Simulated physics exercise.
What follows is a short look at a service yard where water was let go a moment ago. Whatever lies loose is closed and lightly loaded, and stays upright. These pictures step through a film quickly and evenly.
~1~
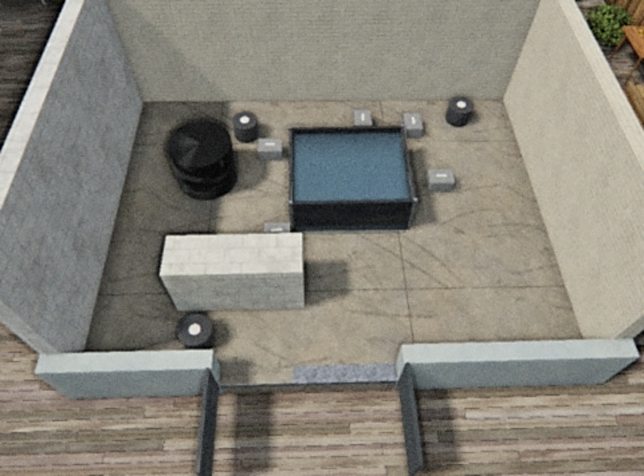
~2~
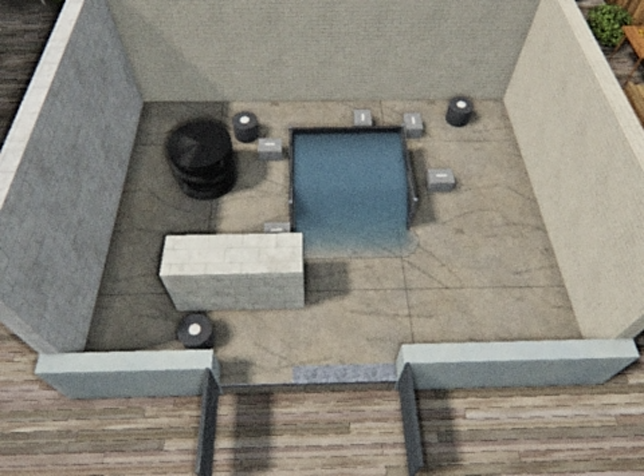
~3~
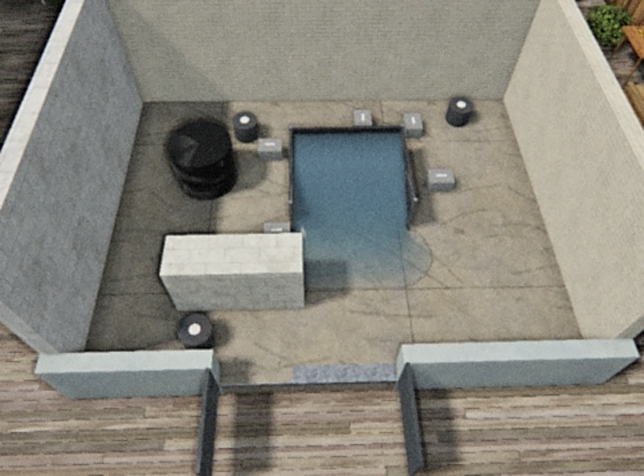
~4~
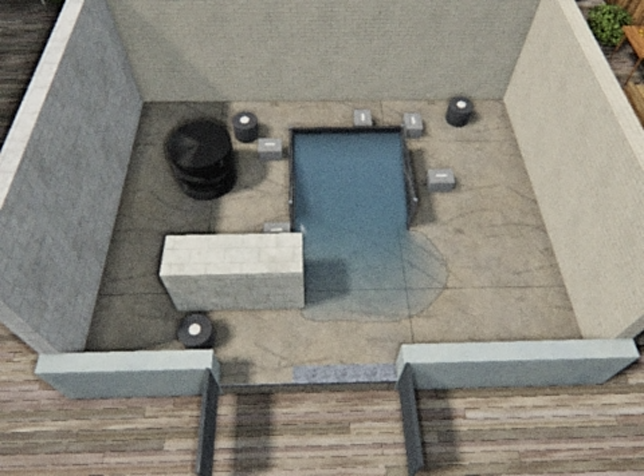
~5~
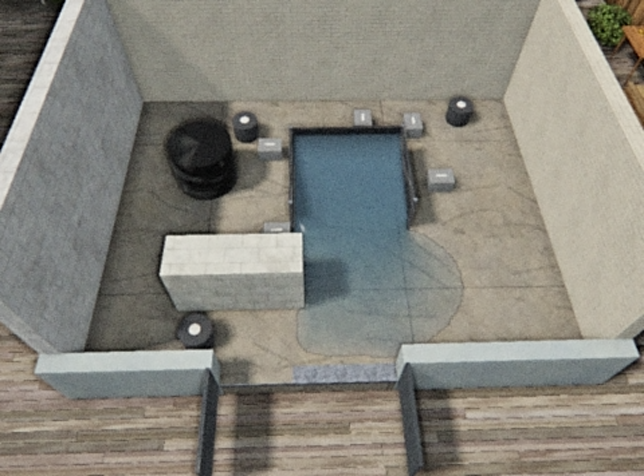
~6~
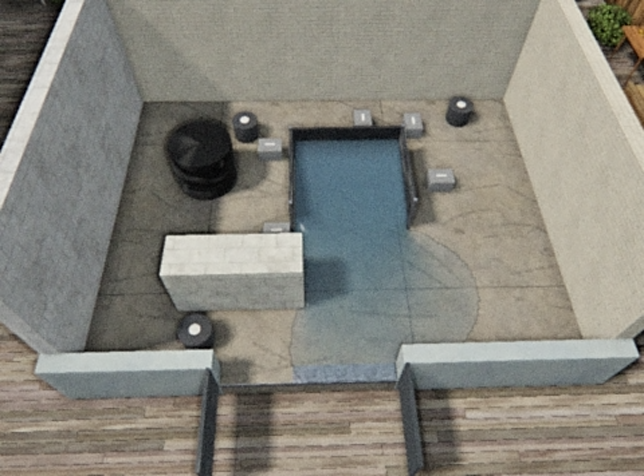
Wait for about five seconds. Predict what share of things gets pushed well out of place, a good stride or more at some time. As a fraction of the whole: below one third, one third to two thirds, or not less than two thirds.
The portion moved well away stays in the lowest third.
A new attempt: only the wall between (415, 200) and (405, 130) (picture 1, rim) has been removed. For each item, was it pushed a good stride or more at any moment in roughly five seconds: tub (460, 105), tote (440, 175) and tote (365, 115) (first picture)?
Object by object: Displaced that much, displaced that much, displaced that much.
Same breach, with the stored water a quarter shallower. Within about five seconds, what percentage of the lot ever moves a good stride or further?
Close to 0 in a hundred, give or take.
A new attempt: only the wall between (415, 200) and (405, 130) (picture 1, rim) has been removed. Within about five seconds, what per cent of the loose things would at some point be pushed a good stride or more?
That works out to some 80 %.
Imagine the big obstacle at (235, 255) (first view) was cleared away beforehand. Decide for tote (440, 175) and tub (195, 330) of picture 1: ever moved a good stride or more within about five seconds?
First: Below that; second: At least that.
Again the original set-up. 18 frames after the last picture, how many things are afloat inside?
Counted: 0.
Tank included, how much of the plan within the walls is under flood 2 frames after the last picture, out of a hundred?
30 per cent, roughly.
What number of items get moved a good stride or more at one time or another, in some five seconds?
That comes out at 0.
A moment on, 0 of 8 are well off their spots; 0 afloat.
Next, 0 of 8 are well off their spots; 0 afloat.
Later, 0 of 8 are well off their spots; 0 afloat.
In the end, 0 of 8 are well off their spots, and 0 have been at some point; 1 afloat.
